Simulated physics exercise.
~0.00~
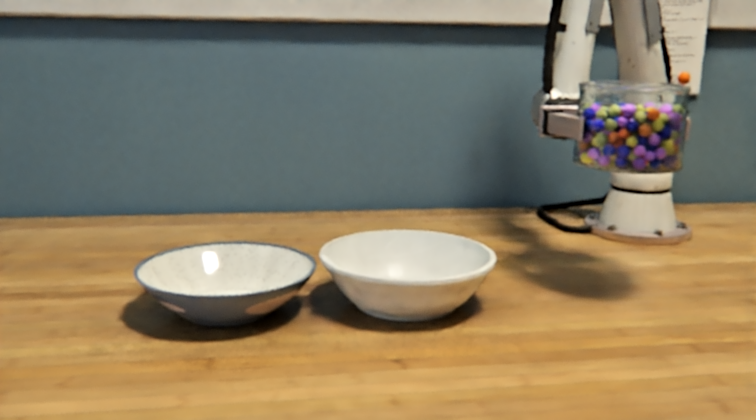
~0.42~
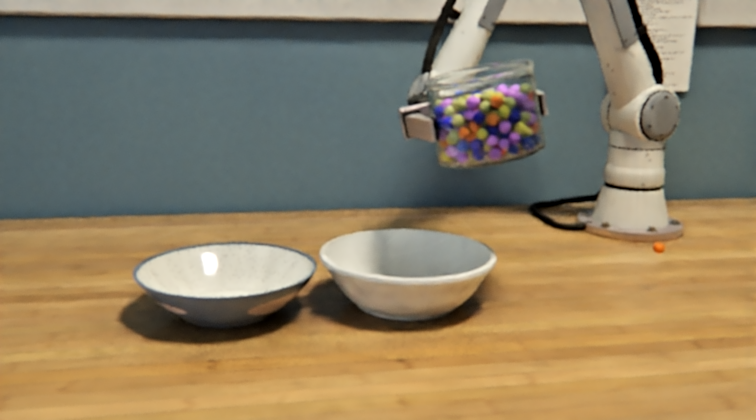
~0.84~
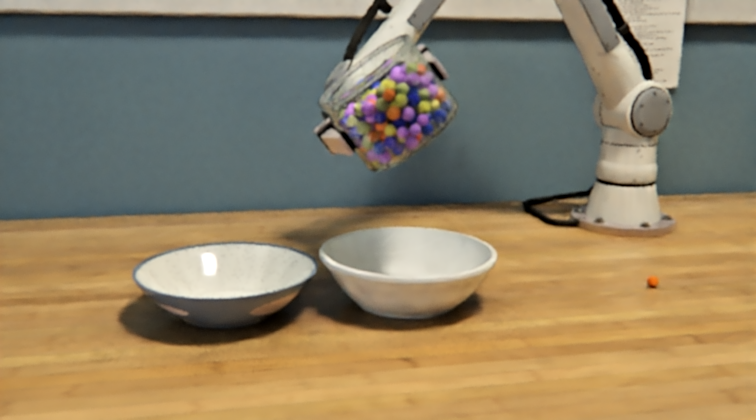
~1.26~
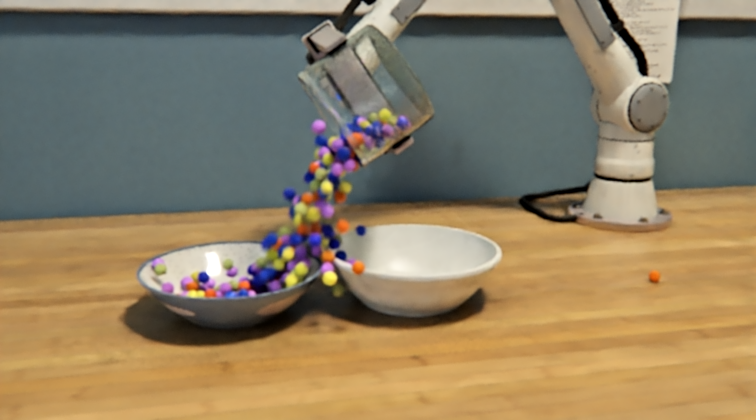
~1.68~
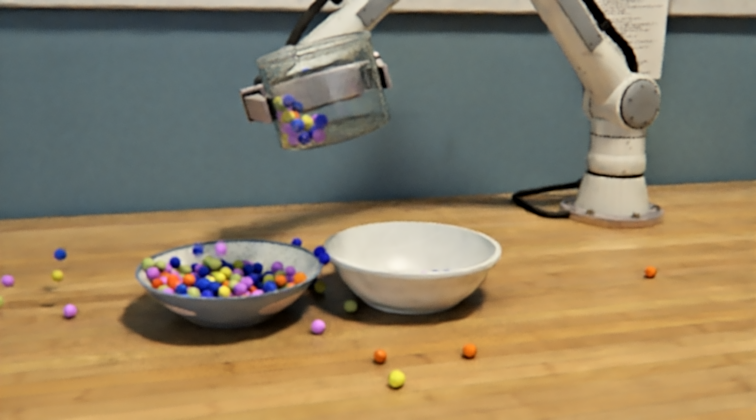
A white robot arm grips a clear tumbler full of colourful round sweets at the right of a wooden table, seen from the front against a blue-grey wall. A blue-rimmed bowl stands on the left, beside a plain white bowl. The arm carries the tumbler leftwards, tilting it above the white bowl, while one orange sweet drops onto the table. It then tips further, and the sweets pour mostly into the left bowl. Finally the tumbler swings back with a few sweets inside, leaving the left bowl well filled and strays scattered across the table.
